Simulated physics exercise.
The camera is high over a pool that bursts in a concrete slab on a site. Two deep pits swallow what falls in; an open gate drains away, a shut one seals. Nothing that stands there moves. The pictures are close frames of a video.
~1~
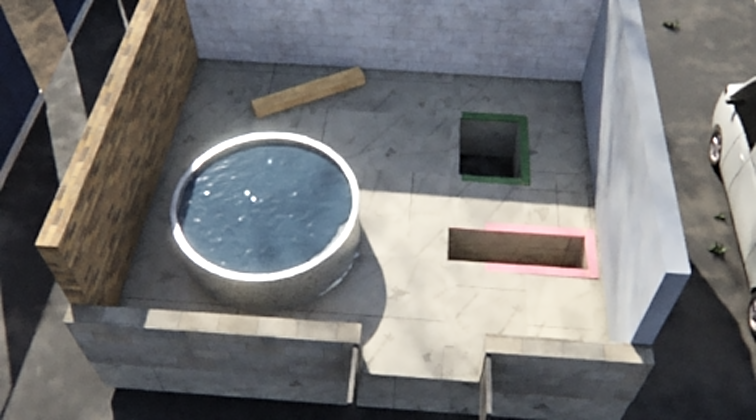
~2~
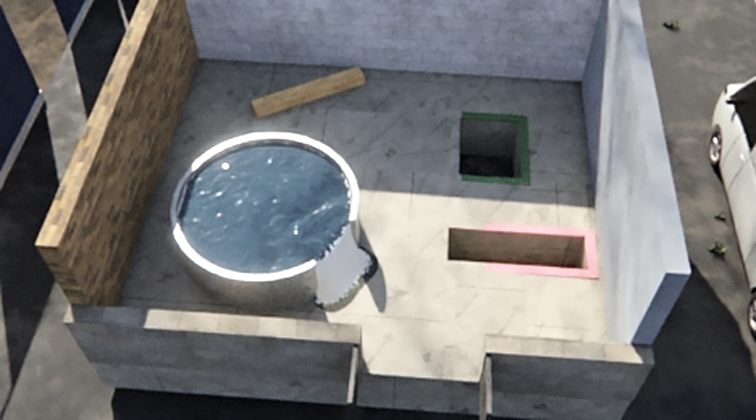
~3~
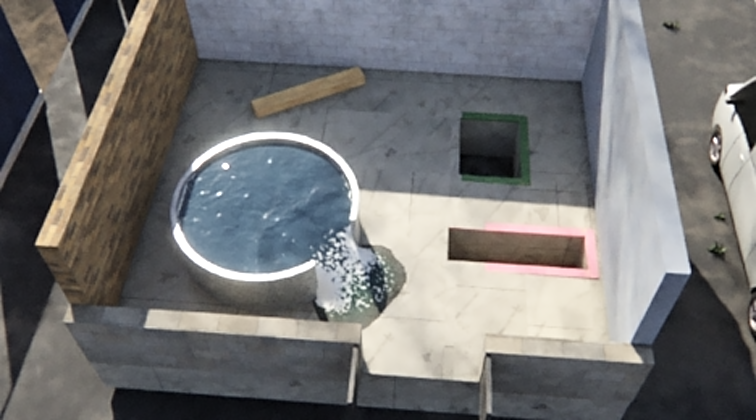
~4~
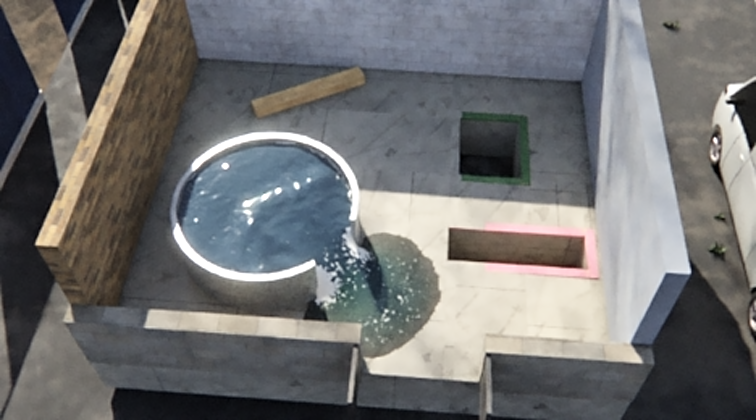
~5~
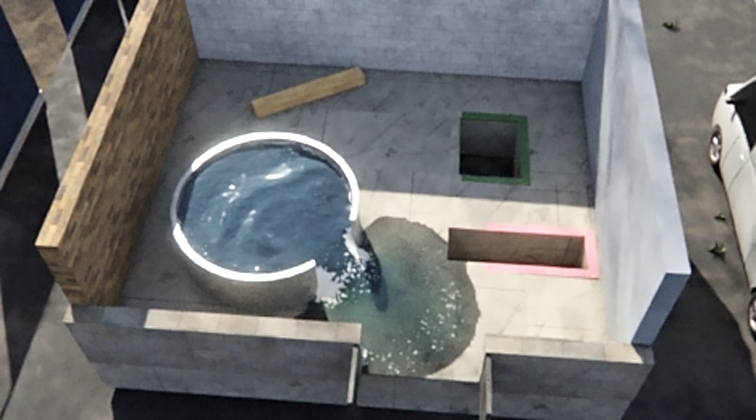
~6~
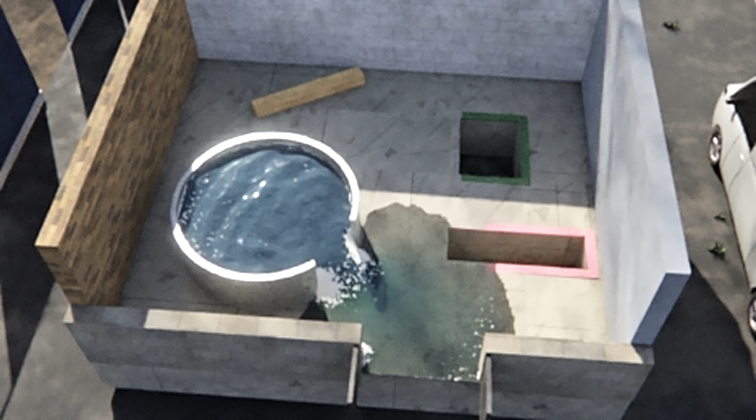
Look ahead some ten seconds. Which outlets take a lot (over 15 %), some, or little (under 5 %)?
One by one: The gate takes more than 15 %; the green pit takes less than 5 %; the pink pit takes more than 15 %.
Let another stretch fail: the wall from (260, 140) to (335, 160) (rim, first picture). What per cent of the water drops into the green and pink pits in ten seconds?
Roughly, in per cent: Green 25, pink 25.
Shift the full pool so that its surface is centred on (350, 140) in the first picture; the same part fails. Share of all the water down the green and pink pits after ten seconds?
Roughly, in per cent: Green 4, pink 60.
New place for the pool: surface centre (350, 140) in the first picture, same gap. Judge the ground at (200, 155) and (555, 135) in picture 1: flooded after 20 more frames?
In turn: Dry, awash.
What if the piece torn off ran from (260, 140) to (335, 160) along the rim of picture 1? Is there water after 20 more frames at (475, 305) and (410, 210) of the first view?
In turn: Dry, free of water.
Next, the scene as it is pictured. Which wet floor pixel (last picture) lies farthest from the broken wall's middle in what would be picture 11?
Close to (612, 373).
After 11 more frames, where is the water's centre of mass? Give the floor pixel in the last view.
I would point to (327, 255).
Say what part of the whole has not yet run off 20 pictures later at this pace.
Some 72 per cent.
A moment on, water covers 25 % of the floor; the gate 5 %, the green pit 0 %, the pink pit 1 %.
Next, water covers 30 % of the floor; the gate 11 %, the green pit 0 %, the pink pit 3 %.
Then, water covers 35 % of the floor; the gate 17 %, the green pit 0 %, the pink pit 10 %.
Later, water covers 45 % of the floor; the gate 26 %, the green pit 0 %, the pink pit 21 %.
In the end, water covers 40 % of the floor; the gate 33 %, the green pit 1 %, the pink pit 31 %.
